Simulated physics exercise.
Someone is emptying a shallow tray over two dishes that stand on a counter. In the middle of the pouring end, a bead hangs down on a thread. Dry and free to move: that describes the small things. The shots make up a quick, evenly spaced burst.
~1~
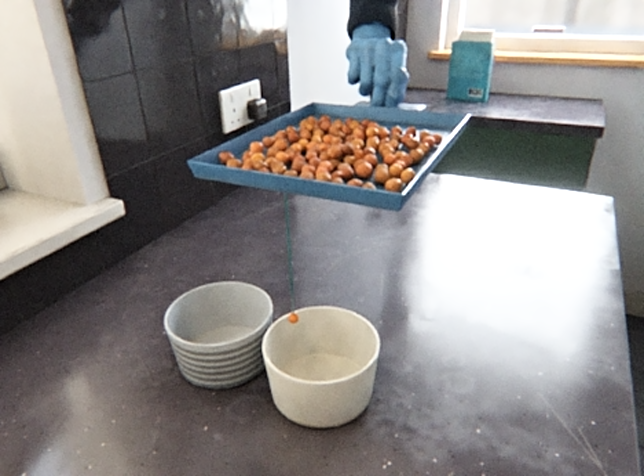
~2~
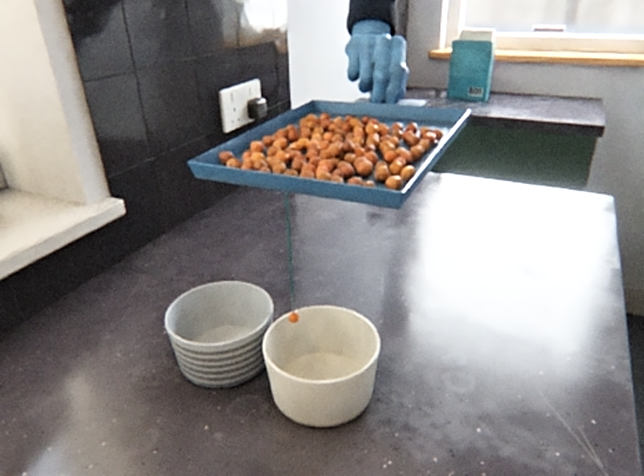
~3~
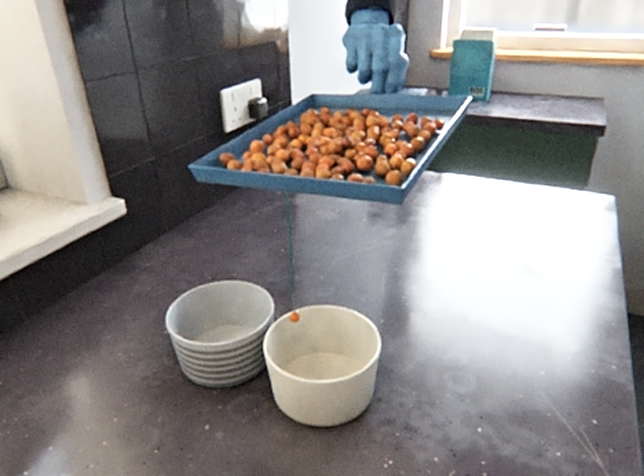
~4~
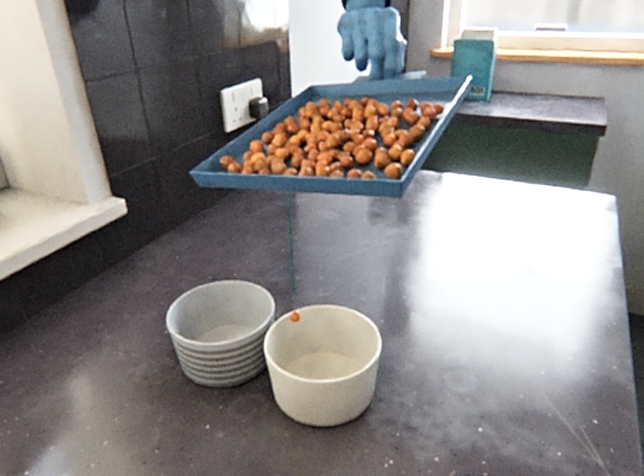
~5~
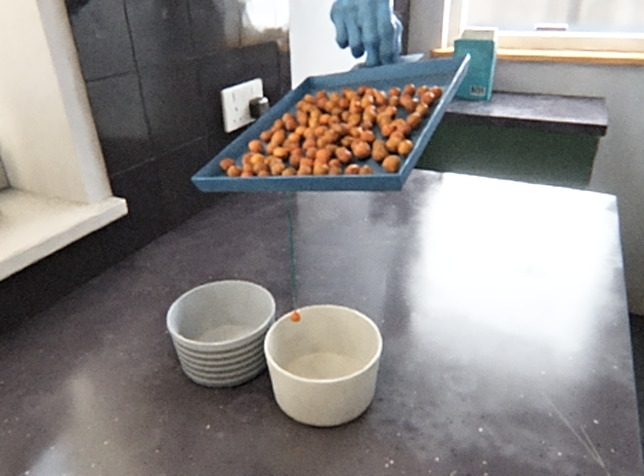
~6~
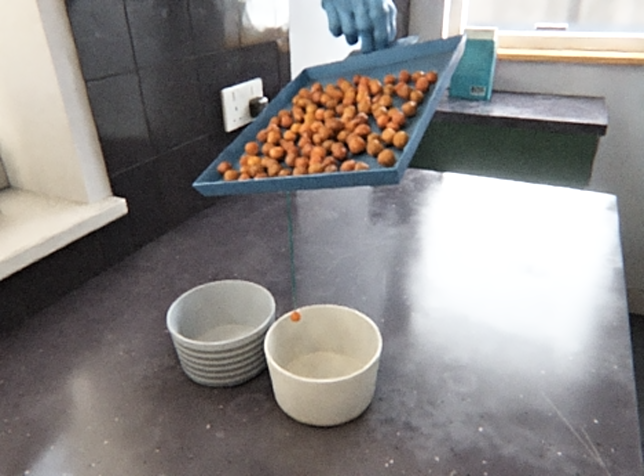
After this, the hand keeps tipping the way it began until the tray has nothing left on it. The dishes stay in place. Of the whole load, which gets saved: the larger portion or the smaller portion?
Most of the load is not lost.
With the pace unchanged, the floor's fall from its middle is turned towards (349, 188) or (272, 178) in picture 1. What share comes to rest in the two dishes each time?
The first try gives close to 30 per cent, the second close to 40 per cent.
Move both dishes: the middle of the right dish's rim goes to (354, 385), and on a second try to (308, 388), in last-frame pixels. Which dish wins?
Well, first the one further left, then the one further left.
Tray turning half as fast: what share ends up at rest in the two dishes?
Close to 80 in a hundred.
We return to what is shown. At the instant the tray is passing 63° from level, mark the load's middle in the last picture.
(270, 126).
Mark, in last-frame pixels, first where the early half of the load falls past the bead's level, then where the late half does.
I'd say close to (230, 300) at first and close to (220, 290) later on.
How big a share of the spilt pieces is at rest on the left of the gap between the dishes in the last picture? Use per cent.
Around 80 per cent, I reckon.
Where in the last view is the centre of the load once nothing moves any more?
Close to (225, 351) in the last picture.
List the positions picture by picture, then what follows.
The first picture shows corners of the pouring end at (193, 160) and (400, 192), level; middle of the load at (339, 150), hazelnuts; left dish at (189, 362); right dish at (295, 400); bead on its thread at (294, 318).
The second picture shows corners of the pouring end at (193, 161) and (400, 190), level; middle of the load at (339, 148).
The third picture shows corners of the pouring end at (194, 165) and (400, 185), tipped barely, lowest at the left corner; middle of the load at (339, 143).
The fourth picture shows corners of the pouring end at (195, 171) and (398, 179), tipped a little, lowest at the left corner; middle of the load at (338, 137).
The fifth picture shows corners of the pouring end at (196, 177) and (396, 172), tipped clearly, lowest at the left corner; middle of the load at (336, 130).
The sixth picture shows corners of the pouring end at (197, 182) and (393, 166), tipped clearly, lowest at the left corner; middle of the load at (332, 125); left dish at (192, 360); right dish at (297, 398).
Soon after the last picture, tray tipped steeply; all on the tray.
A little later, tray tipped right over; nearly all on the tray; a stray few in the left dish; a stray few in the air.
Later still, tray tipped past a quarter turn; about two thirds in the left dish; about a third outside both.
At rest, tray tipped past a quarter turn; none in the right dish; about two thirds in the left dish; about a third outside both.
